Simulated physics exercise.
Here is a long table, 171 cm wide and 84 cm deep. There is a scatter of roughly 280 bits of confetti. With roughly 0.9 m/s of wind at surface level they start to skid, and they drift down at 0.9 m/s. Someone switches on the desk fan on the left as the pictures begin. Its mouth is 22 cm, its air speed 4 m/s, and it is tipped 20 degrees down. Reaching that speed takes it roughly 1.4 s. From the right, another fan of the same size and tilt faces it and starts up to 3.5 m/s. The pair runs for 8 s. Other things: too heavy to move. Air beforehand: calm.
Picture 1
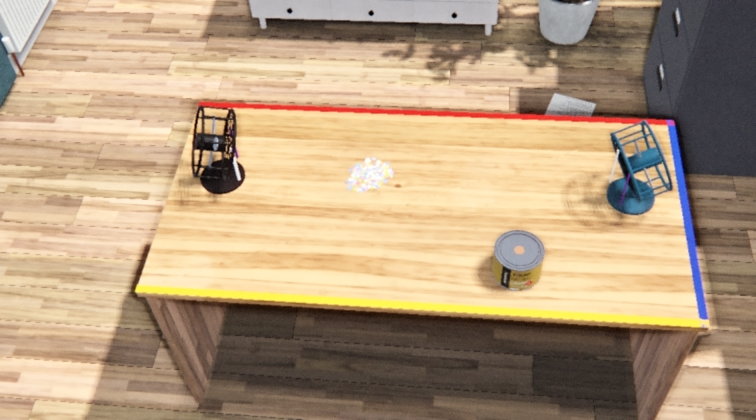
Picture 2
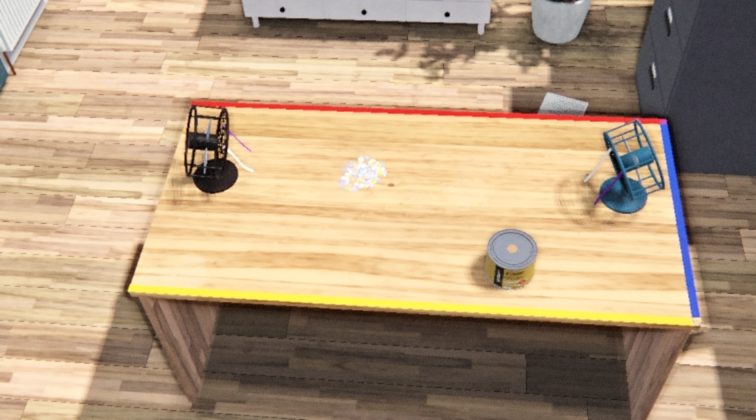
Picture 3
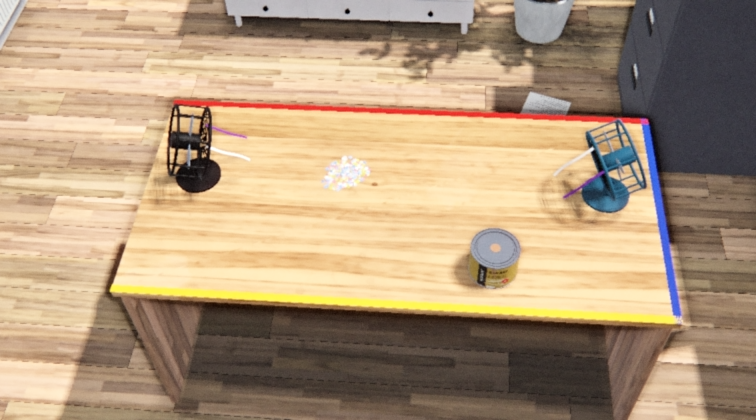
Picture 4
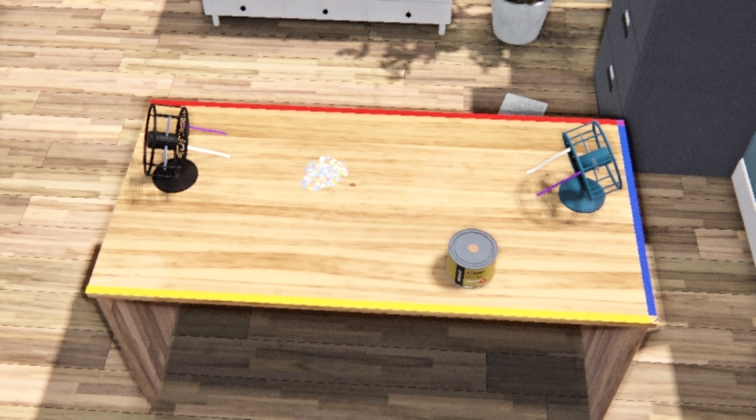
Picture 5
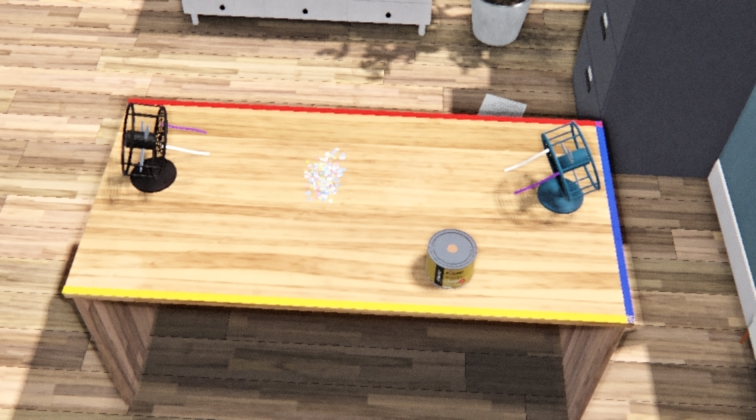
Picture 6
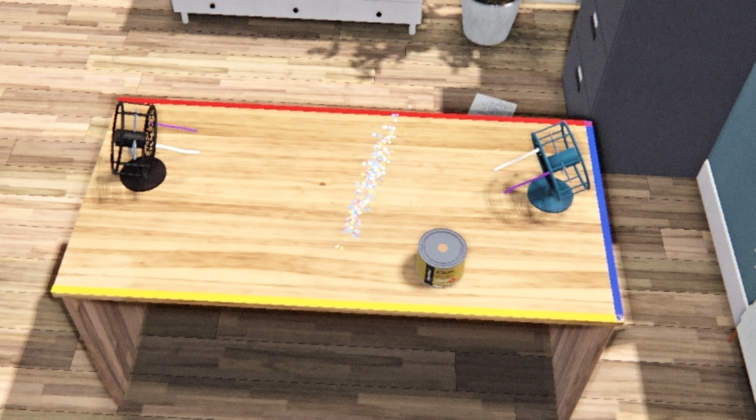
A long wooden table with two desk fans facing each other, streamers lifting, then white confetti spreading and shifting right in a slanting band.
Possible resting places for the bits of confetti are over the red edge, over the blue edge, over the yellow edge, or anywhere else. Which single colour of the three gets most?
Most go over the red edge.
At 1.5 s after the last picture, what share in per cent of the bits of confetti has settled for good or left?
Estimated share: Near 100 %.
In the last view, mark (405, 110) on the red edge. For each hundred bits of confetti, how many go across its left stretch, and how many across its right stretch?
2 % left, 60 % right.
Then, 0.5 s after the last picture, 11 % are still on the top, 32 % are over the yellow edge, 0 % over the blue edge and 57 % over the red edge.
Then, 1.5 s after the last picture, 0 % are still on the top, 38 % are over the yellow edge, 0 % over the blue edge and 62 % over the red edge.
Then, 3.3 s after the last picture, 0 % are still on the top, 38 % are over the yellow edge, 0 % over the blue edge and 62 % over the red edge.
Then, 6.9 s after the last picture, at the end, 38 % are over the yellow edge, 0 % over the blue edge and 62 % over the red edge.
